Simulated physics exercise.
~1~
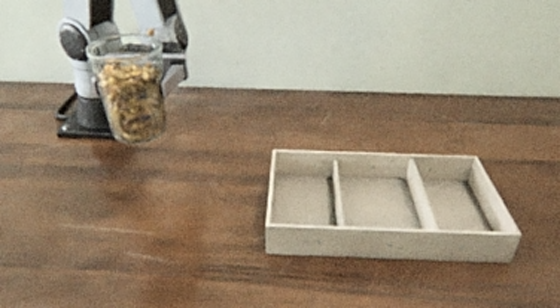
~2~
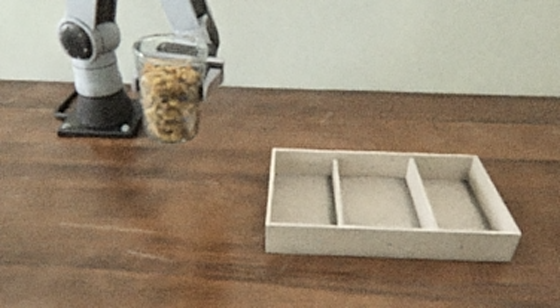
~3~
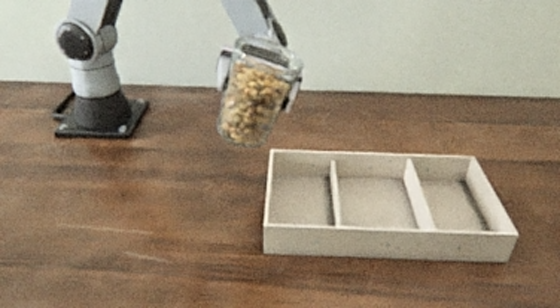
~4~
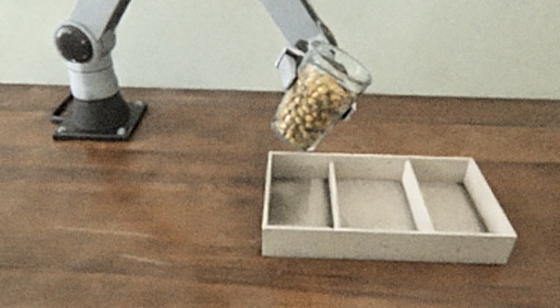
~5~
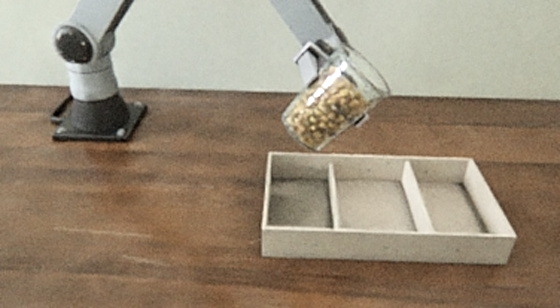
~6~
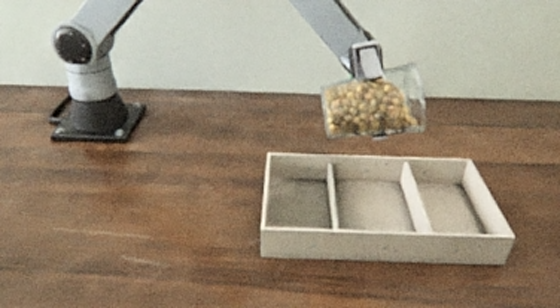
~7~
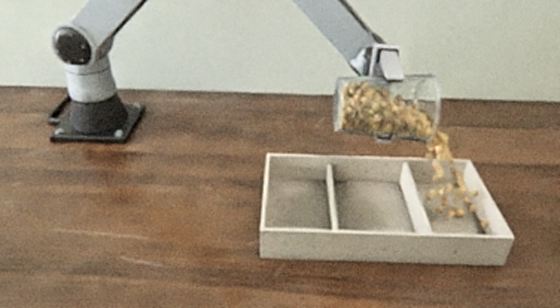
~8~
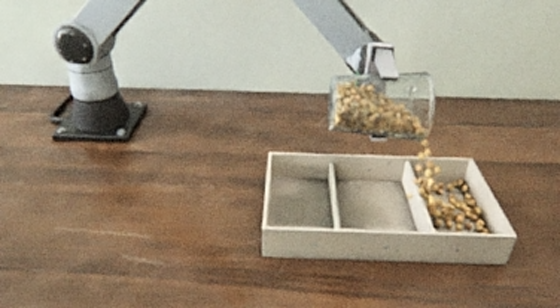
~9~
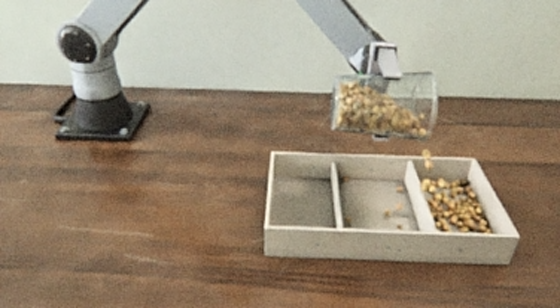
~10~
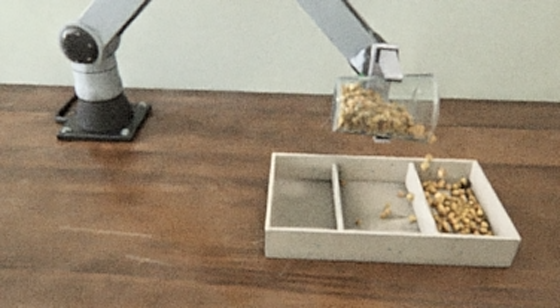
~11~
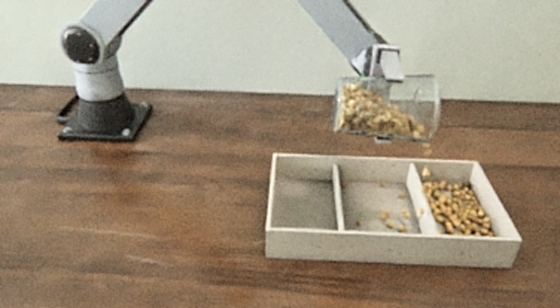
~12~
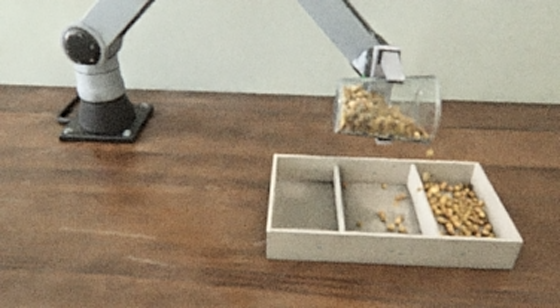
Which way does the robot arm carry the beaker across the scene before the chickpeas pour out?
The arm carries the beaker to the right, from near its base to a place above the box.
